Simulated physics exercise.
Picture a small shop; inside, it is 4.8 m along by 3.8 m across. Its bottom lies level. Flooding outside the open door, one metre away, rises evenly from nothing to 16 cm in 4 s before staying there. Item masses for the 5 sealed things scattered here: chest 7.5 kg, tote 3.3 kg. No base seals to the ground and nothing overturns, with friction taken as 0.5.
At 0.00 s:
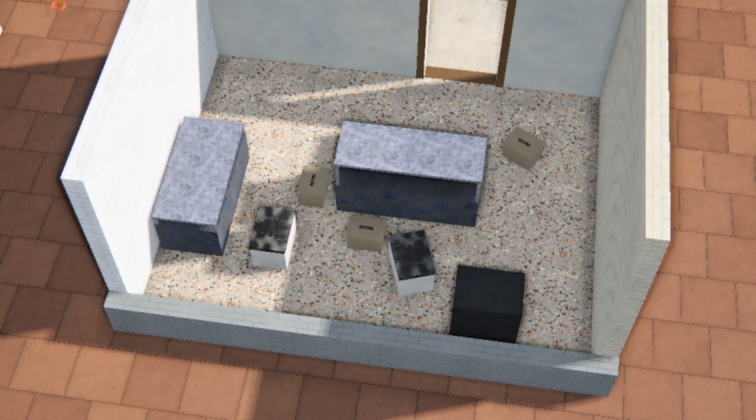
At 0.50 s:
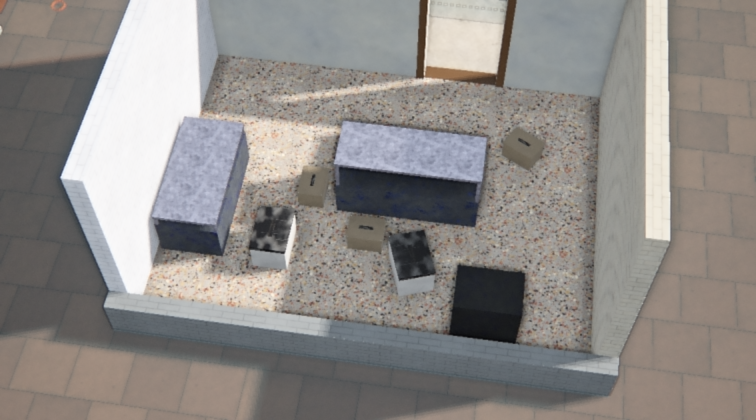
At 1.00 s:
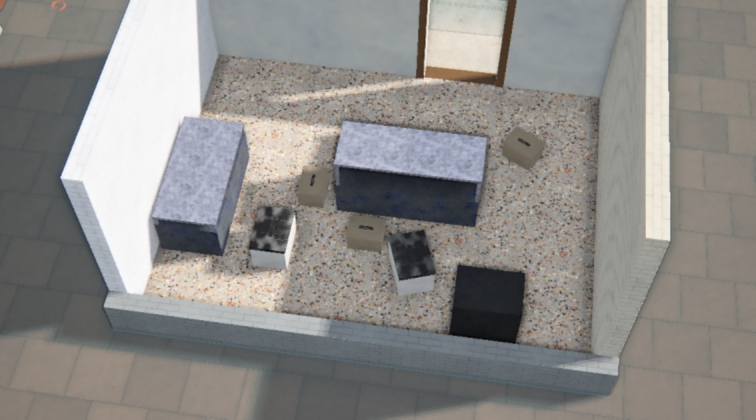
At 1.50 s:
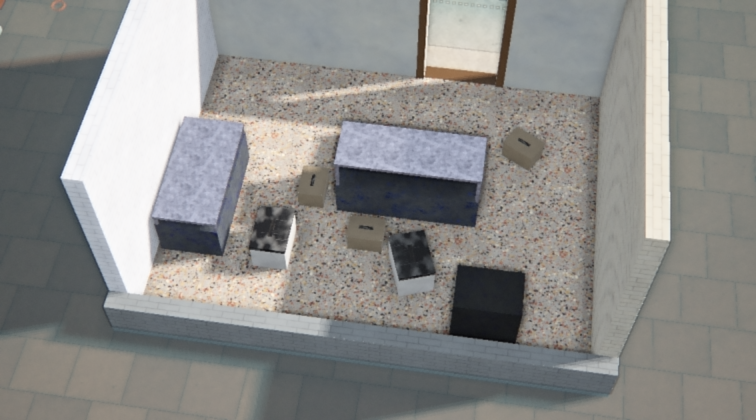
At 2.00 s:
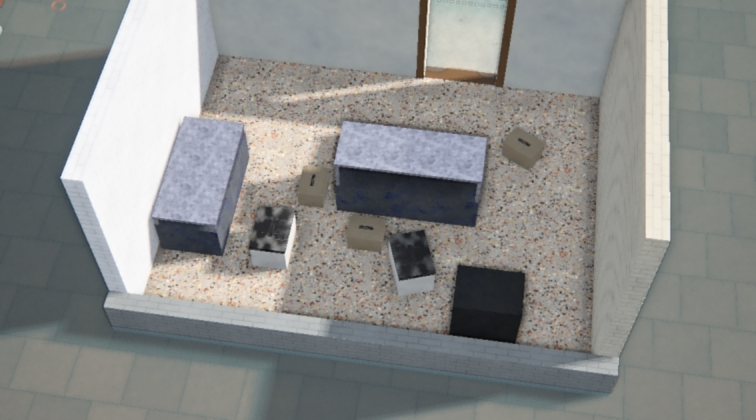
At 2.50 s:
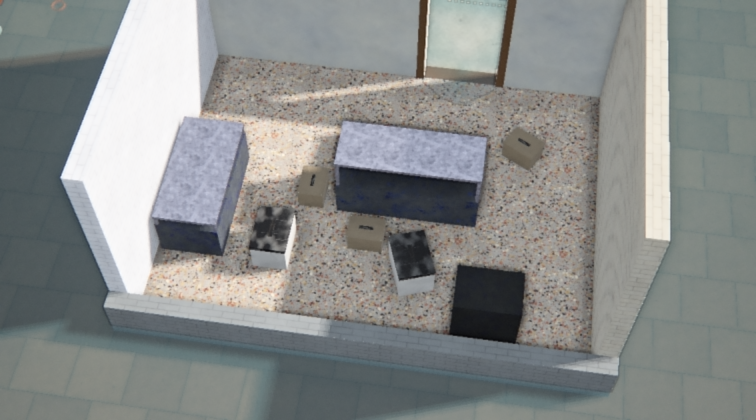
Paving outside a small open-topped shop turning from terracotta to grey-green, while the blocks and boxes inside stay still.
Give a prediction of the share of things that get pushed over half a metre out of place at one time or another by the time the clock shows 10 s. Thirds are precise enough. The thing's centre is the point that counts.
I'd put it at less than a third.
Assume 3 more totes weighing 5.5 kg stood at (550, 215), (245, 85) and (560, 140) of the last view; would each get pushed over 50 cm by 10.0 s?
Well, it goes above, below, below.
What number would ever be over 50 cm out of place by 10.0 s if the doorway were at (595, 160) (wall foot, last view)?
1.
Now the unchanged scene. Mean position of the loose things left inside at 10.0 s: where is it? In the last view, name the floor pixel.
It works out to somewhere near (376, 249) on the floor.
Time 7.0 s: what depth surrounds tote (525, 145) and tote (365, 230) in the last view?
First roughly 5 cm, second roughly 0 cm.
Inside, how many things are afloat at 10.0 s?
1 of them.
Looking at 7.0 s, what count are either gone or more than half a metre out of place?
The number comes to 1.
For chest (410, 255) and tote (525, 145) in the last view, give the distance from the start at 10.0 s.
First 0 cm, then 200 cm.
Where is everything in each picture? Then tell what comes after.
In the first frame, a chest at (412, 254), on the bottom; a tote at (524, 143) rests on the ground; water covers 0.0 m2; 0 of 5 have shifted.
In the second frame, a chest at (412, 254) rests on the ground; a tote at (524, 143), on the bottom; 0.0 m2 under water; 0 of 5 have shifted.
In the third frame, a chest at (412, 254) rests on the ground; a tote at (524, 143), on the bottom; water covers 0.0 m2; 0 of 5 have shifted.
In the fourth frame, a chest at (412, 254), on the bottom; a tote at (524, 143) rests on the ground; water covers 0.0 m2; 0 of 5 have shifted.
In the fifth frame, a chest at (412, 254), on the bottom; a tote at (524, 143) rests on the ground; water covers 0.0 m2; 0 of 5 have shifted.
In the sixth frame, a chest at (412, 254) rests on the ground; a tote at (524, 143), on the bottom; water covers 0.2 m2; 0 of 5 have shifted.
After 3.5 s 0 of 5 are over 50 cm from their spots; 0 afloat.
After 4.5 s 0 of 5 are over 50 cm from their spots; 0 afloat.
After 7.0 s 1 of 5 are over 50 cm from their spots; 1 afloat.
After 10.0 s 1 of 5 are over 50 cm from their spots, and 1 have been at some point; 1 afloat.
